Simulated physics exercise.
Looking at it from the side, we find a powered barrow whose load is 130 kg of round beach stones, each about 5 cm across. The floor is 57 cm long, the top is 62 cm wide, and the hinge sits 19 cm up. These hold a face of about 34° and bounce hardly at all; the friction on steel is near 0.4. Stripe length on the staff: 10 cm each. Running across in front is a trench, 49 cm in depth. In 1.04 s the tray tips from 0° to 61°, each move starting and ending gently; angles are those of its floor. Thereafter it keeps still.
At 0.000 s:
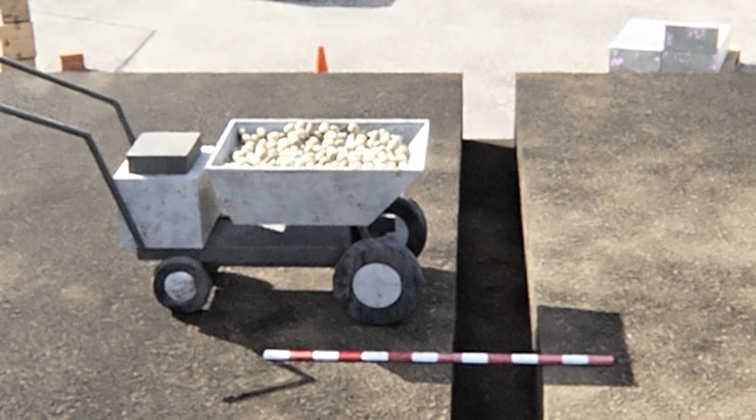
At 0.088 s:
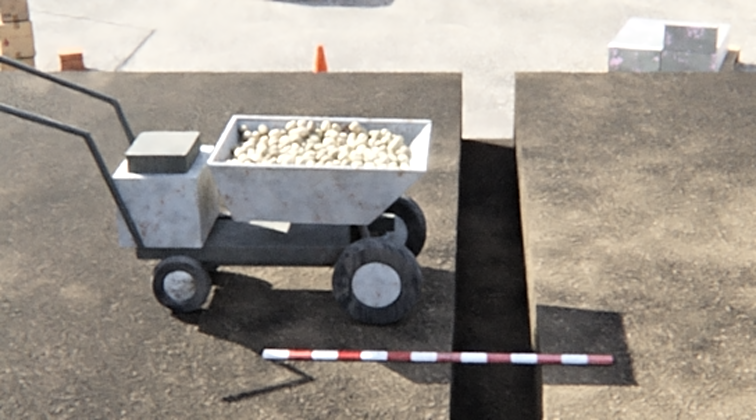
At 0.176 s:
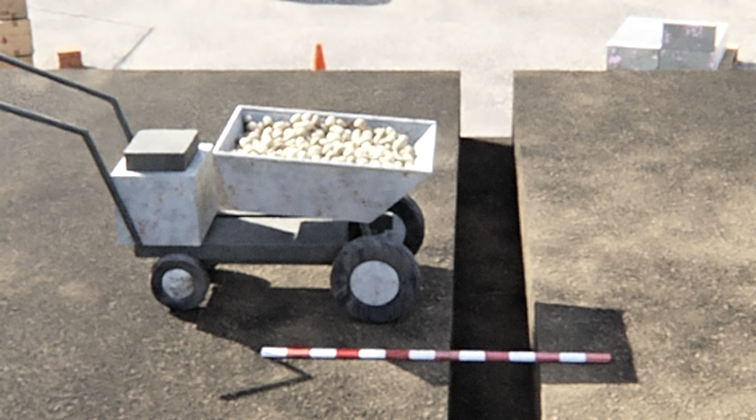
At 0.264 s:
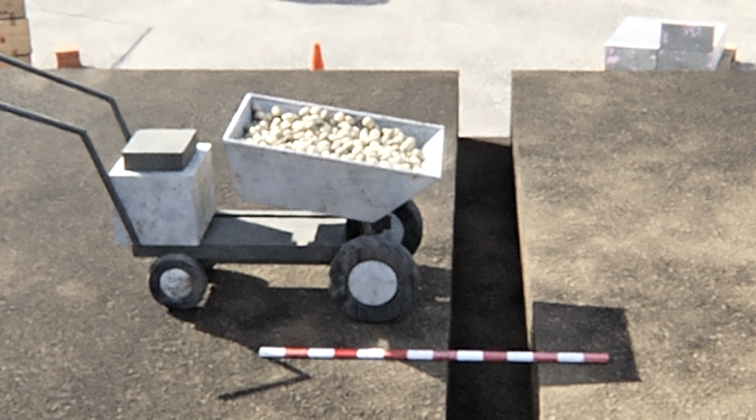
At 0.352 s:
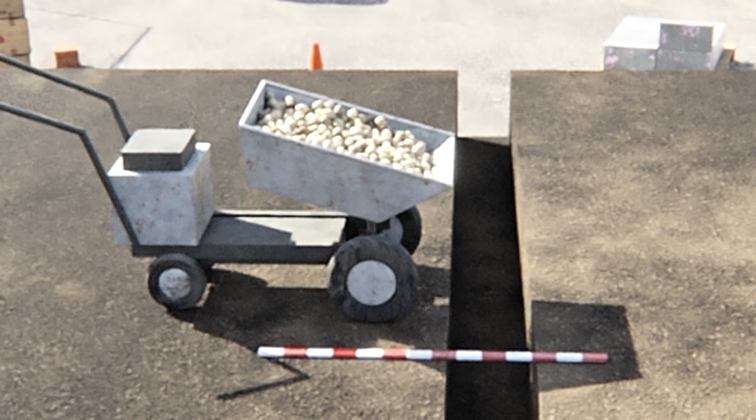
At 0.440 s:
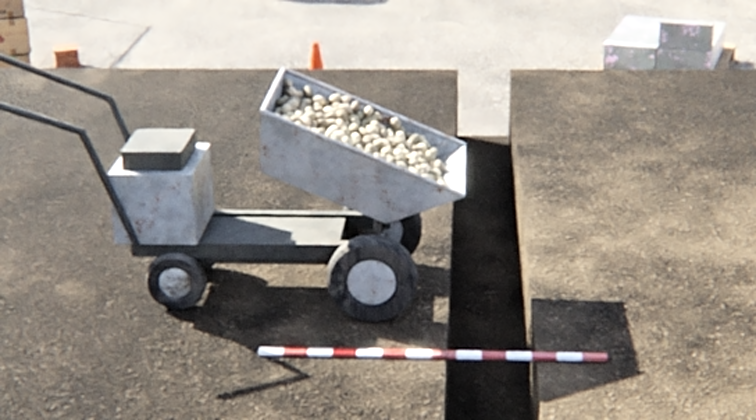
A powered barrow raises its tray of pale round stones, tilting it rightward beside a trench.
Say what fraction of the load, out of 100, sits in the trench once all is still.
About 40 out of 100.
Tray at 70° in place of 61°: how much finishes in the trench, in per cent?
Roughly 30%.
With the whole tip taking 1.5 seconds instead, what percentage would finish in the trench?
In that case, around 45%.
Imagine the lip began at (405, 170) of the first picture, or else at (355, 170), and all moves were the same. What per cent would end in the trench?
It comes to about 55 and 95 in a hundred.
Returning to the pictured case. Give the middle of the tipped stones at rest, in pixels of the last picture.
(560, 288).
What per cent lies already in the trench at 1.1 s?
Close to 10 per cent has got there by then.
After 0.8 s the floor is at 51°; 100 % in the tray; the foremost stones are at (491, 215).
After 1.1 s the floor is at 61°; 69 % in the tray, 8 % in the trench, 23 % past the trench; the foremost stones are at (589, 288).
After 1.5 s the floor is at 61°; 30 % in the tray, 11 % in the trench, 60 % past the trench; the foremost stones are at (705, 302).
After 3.4 s the floor is at 61°; 0 % in the tray, 40 % in the trench, 60 % past the trench; the foremost stones are past the picture's edge.
